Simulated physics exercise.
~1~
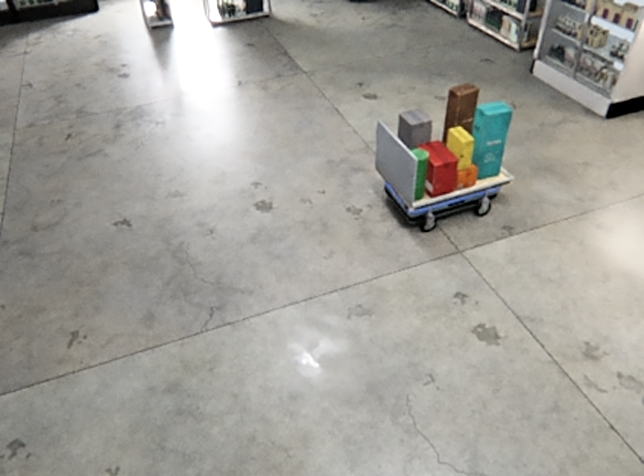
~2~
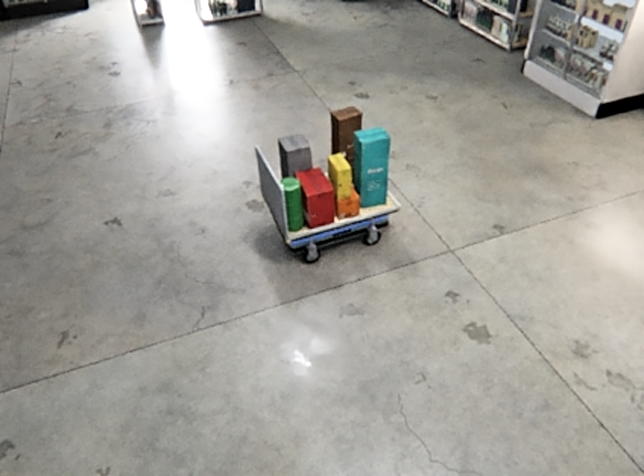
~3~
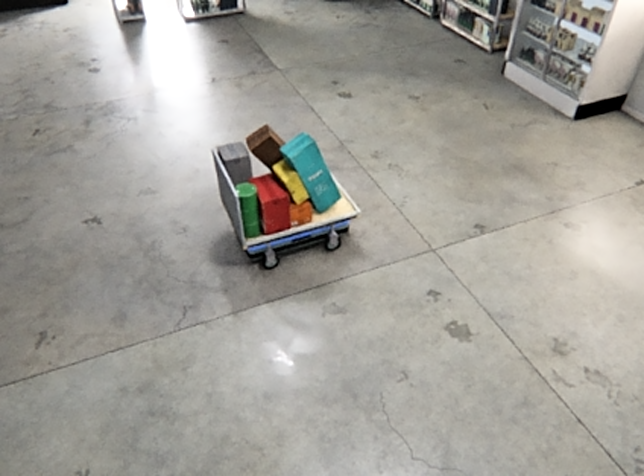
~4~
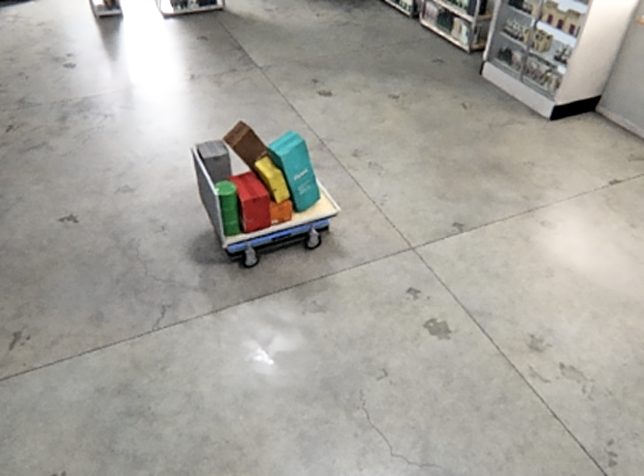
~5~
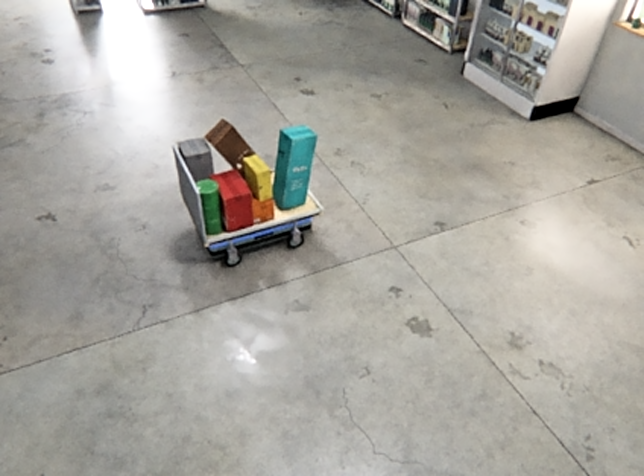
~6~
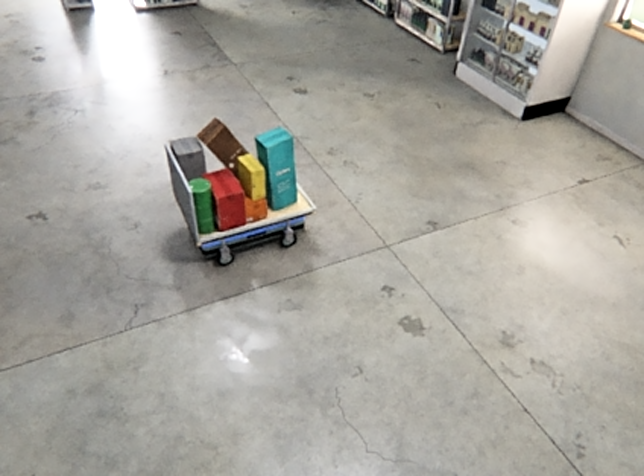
We see a small cart carrying colourful boxes and a green canister roll left across a concrete floor and stop, tipping the brown, yellow and turquoise boxes toward its front board; the yellow and turquoise ones rock back upright, while the brown one stays leaning toward the grey box.
